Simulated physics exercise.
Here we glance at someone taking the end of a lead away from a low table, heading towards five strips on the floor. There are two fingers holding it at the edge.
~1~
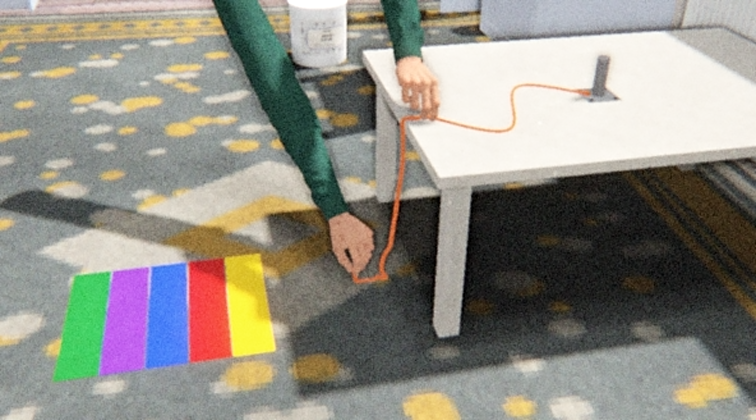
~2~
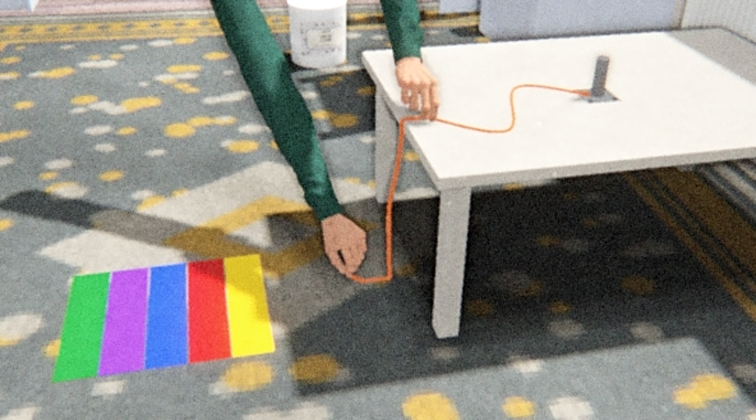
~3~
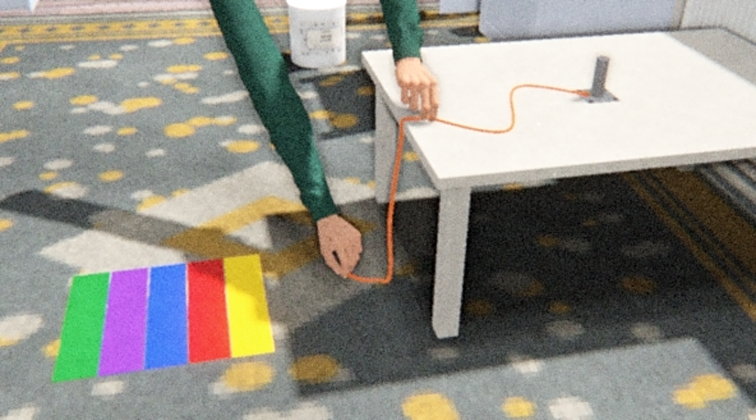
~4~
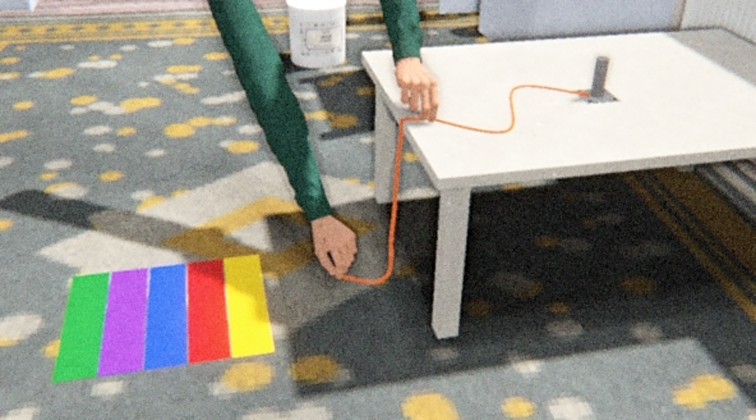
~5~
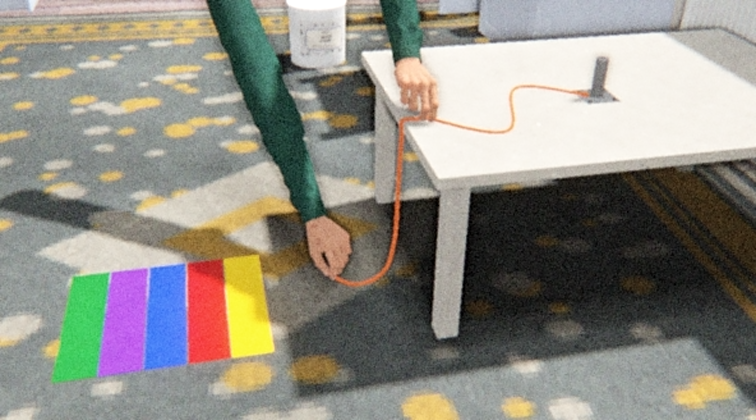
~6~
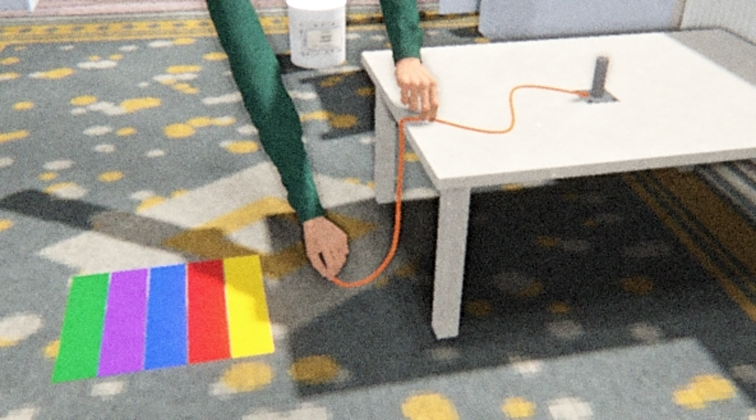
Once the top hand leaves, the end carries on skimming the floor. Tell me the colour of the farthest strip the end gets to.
The farthest it gets is purple.
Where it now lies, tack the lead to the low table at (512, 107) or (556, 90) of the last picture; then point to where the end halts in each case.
Per try (px, approx.): (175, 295), (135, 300).
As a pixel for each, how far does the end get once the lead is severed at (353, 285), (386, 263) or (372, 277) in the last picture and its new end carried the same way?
Taking the tries in order gives (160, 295), (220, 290) and (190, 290).
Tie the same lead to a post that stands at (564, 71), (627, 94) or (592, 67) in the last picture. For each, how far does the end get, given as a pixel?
Approximate pixels in order: (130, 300), (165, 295), (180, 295).
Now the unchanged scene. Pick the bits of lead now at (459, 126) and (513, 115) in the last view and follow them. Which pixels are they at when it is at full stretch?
About (372, 140), and the other about (454, 112).
Soon after, end near (208, 289); over red.
After that, end near (154, 296); over blue.
At the stop, end near (122, 300); over purple. It gets as far as the purple strip.
